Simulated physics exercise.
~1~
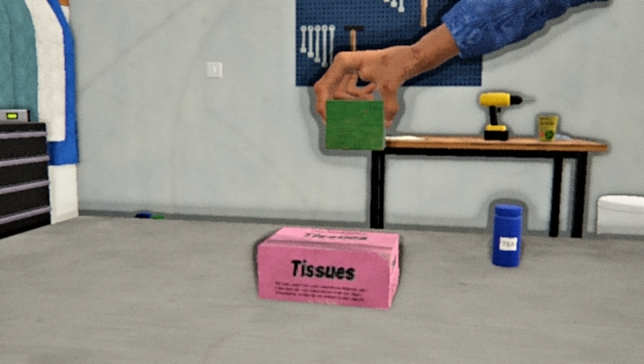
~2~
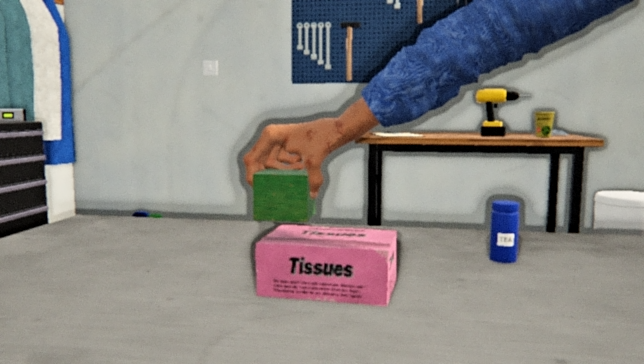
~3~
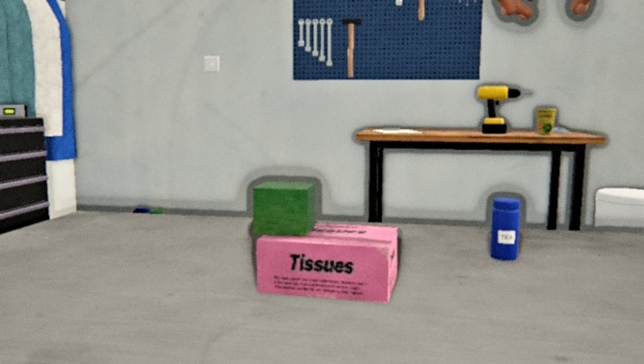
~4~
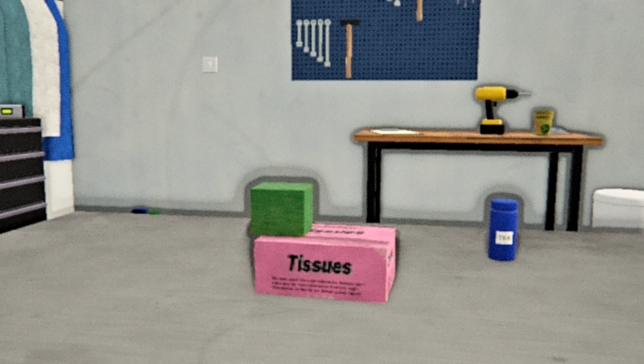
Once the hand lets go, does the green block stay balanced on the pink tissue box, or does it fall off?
It stays balanced, resting on the left end of the pink tissue box after the hand draws away.
Hand lowering a green block onto the left end of a pink tissue box, then letting go, the block staying balanced.
